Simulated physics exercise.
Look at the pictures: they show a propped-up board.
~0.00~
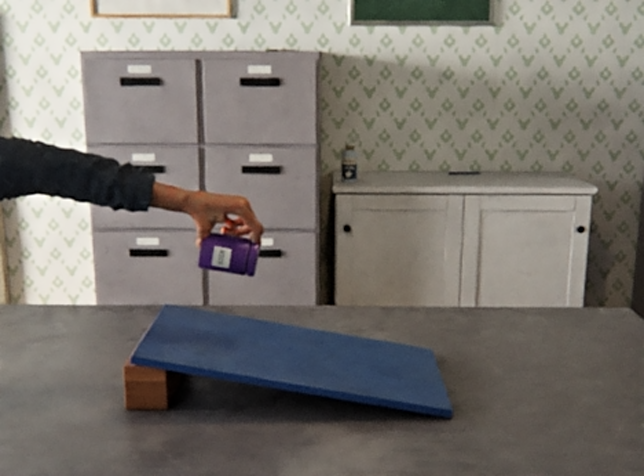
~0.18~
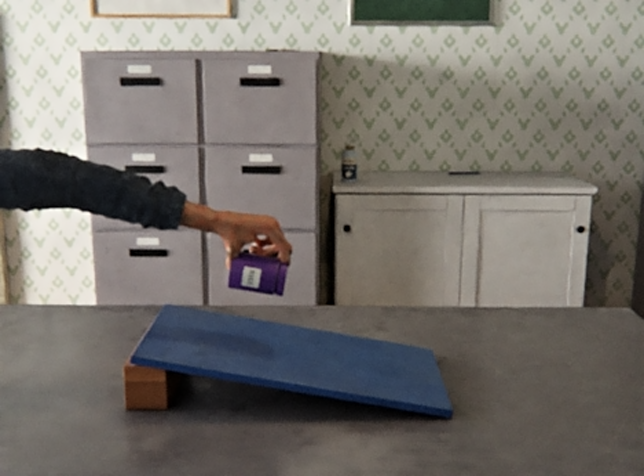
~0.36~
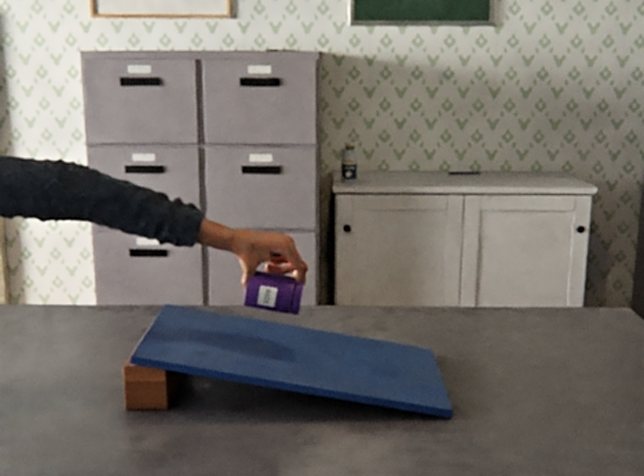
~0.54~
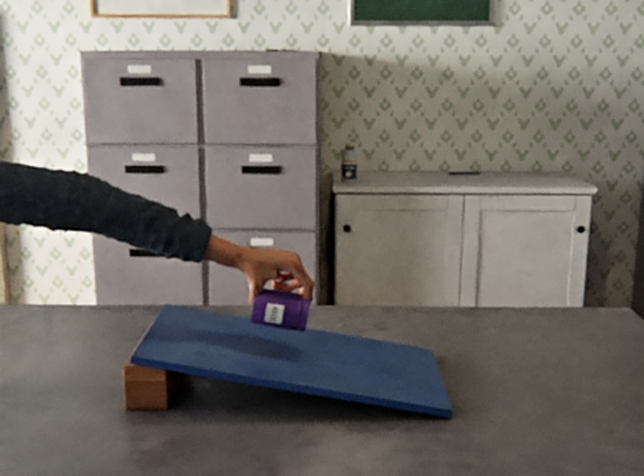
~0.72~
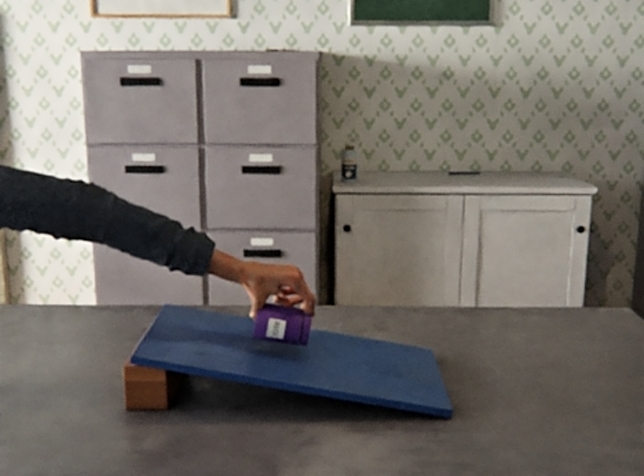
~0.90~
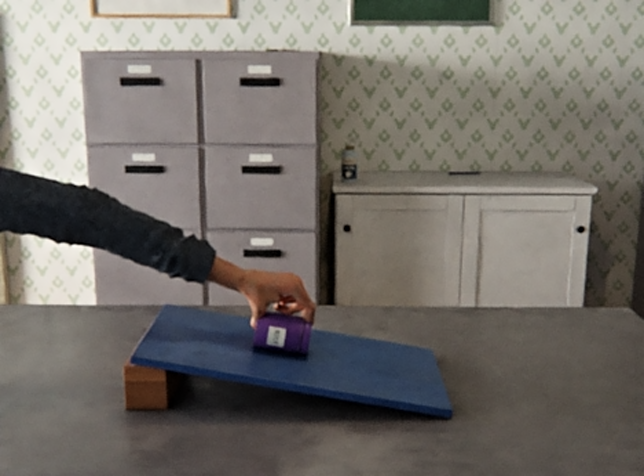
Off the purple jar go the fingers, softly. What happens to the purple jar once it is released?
Holds its ground.
By 1.20 s, all is still.
By 1.60 s, purple jar resting near (283, 332).
When it is over (1.9 s), it is as before. End places, in pixels of the last picture, purple jar near (283, 332). The purple jar keeps its place.
